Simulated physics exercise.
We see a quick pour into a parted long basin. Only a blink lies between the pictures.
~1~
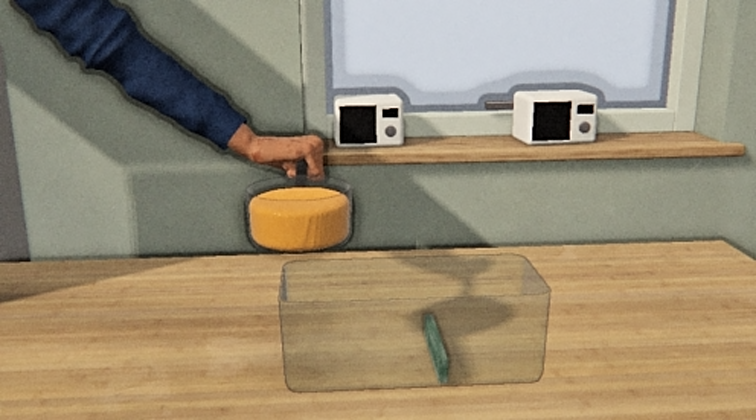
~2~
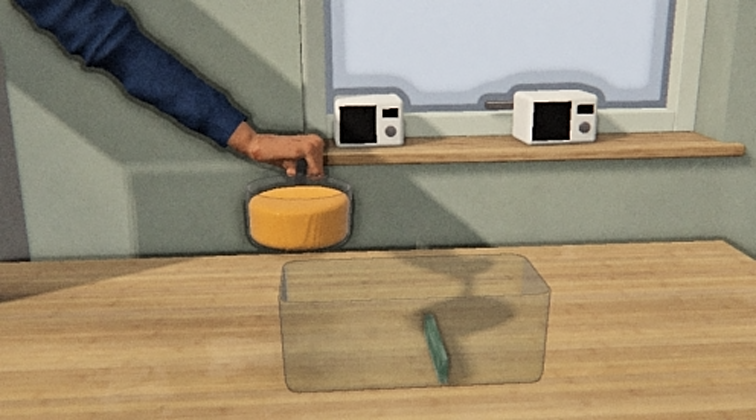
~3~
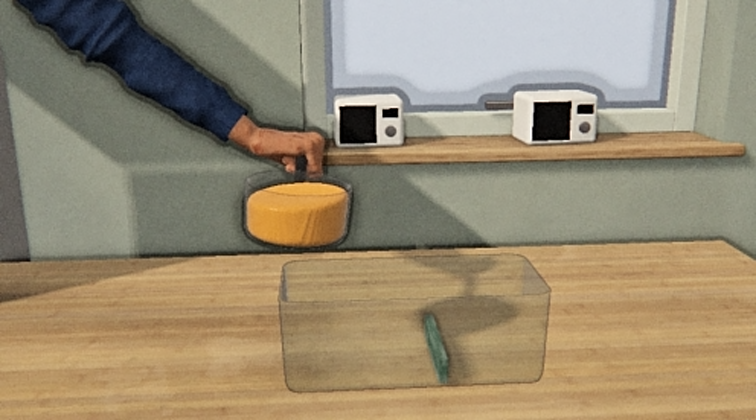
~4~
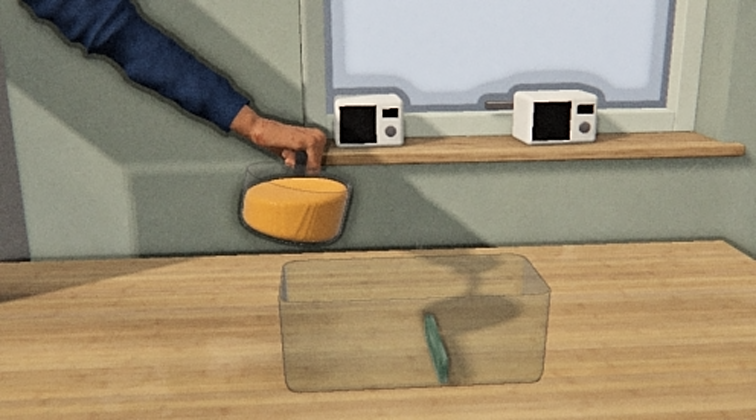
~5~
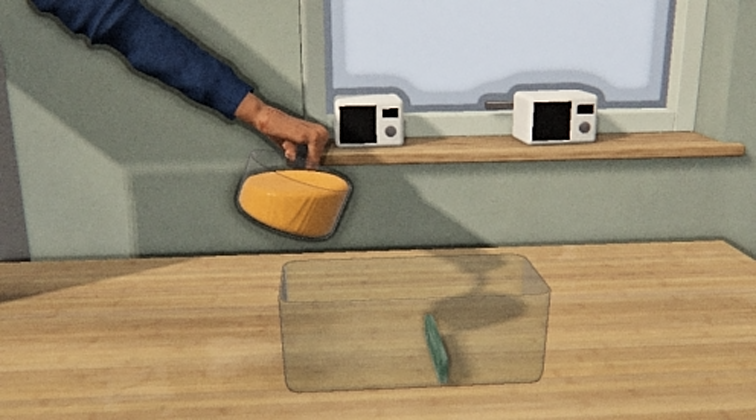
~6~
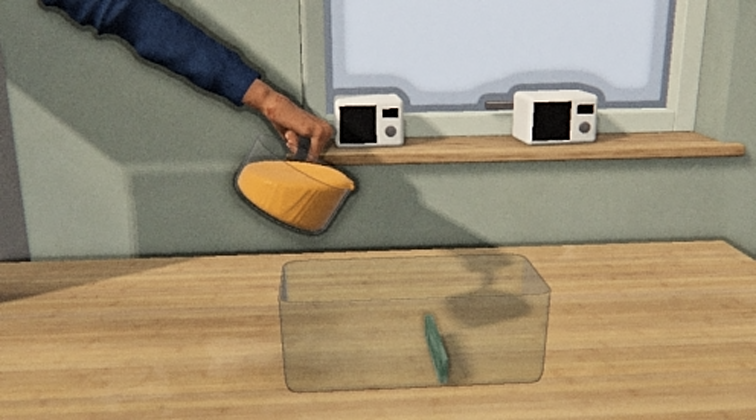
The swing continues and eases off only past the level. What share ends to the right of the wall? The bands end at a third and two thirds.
The share right of the wall is between a third and two thirds.
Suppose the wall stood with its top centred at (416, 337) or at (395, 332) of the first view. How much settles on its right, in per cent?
Near 75 % and 85 %.
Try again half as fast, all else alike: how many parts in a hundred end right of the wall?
Close to 45 per cent.
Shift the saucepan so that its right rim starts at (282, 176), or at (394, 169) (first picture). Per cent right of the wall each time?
Near 15 % and 70 %.
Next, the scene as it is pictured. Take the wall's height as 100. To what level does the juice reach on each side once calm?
The left part 30 per cent, the right part 50.
A moment on, the saucepan is tipped on its side and 43 per cent is still to pour, 6 is left of the wall and 0 right of it.
Next, the saucepan is tipped on its side and 7 per cent is still to pour, 17 is left of the wall and 58 right of it.
Then the saucepan is tipped on its side and 1 per cent is still to pour, 32 is left of the wall and 56 right of it.
Later the saucepan is tipped on its side and 0 per cent is still to pour, 42 is left of the wall and 54 right of it.
Finally, 43 per cent lies left of the wall, 54 right of it and 4 outside.
